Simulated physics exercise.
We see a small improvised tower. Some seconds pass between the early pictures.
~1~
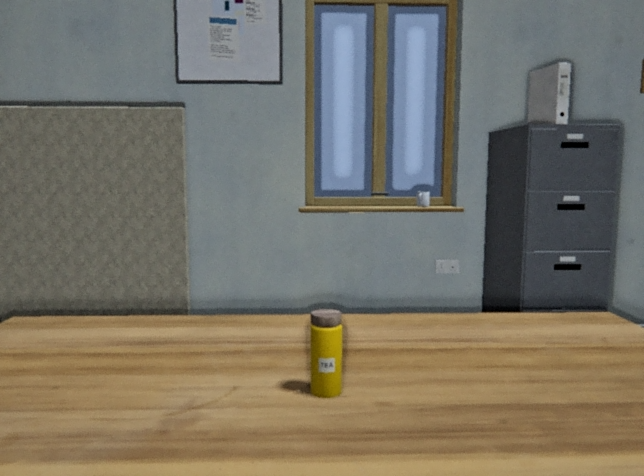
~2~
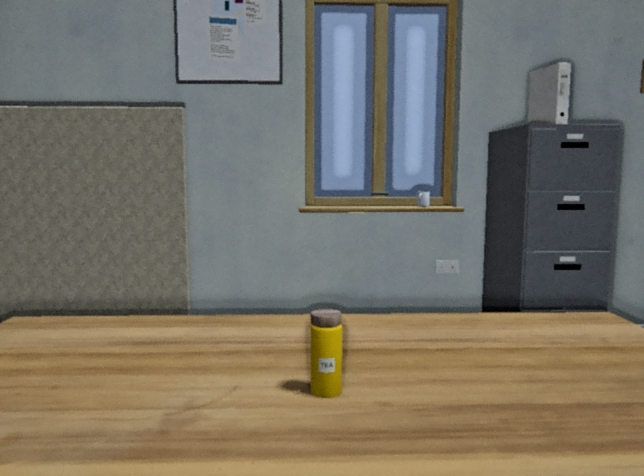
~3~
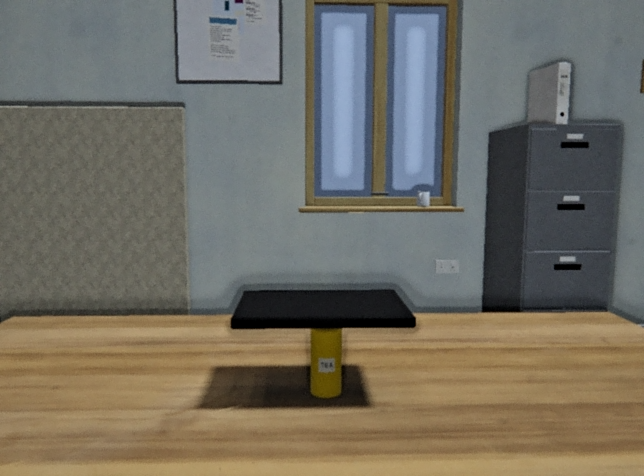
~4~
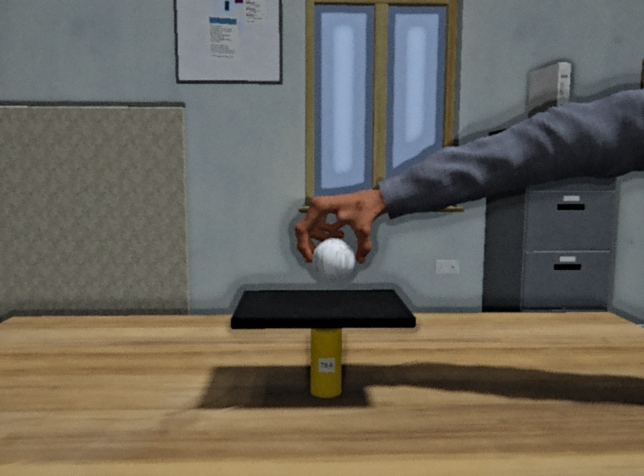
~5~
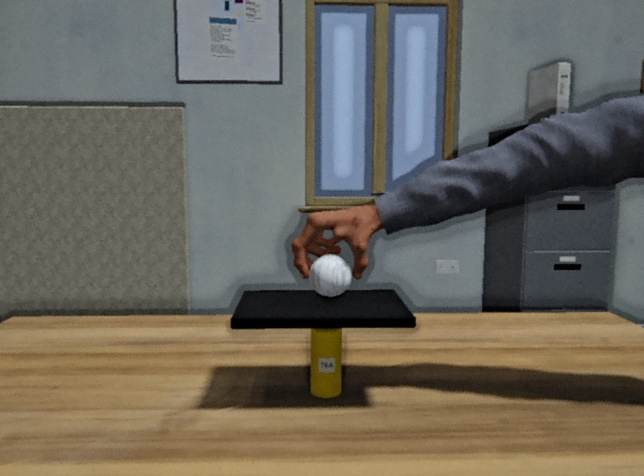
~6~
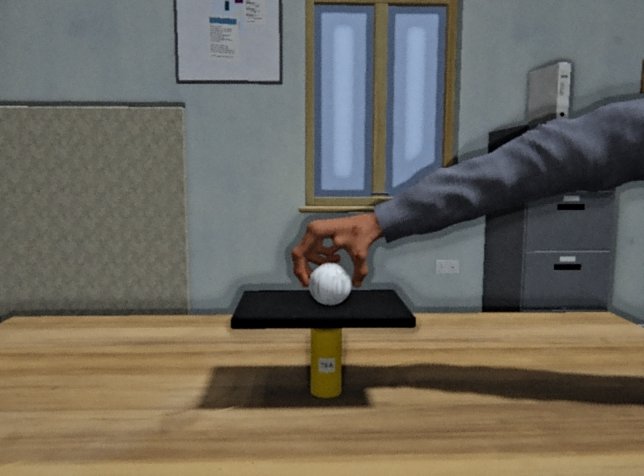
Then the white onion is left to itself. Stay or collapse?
It holds.
Then, 0.30 s past the last view, nothing moves.
Then, 0.70 s past the last view, white onion resting near (330, 284).
Finally, all 3 still in place. Final places as the last picture's camera would see them, white onion near (330, 284). The stack stays up.
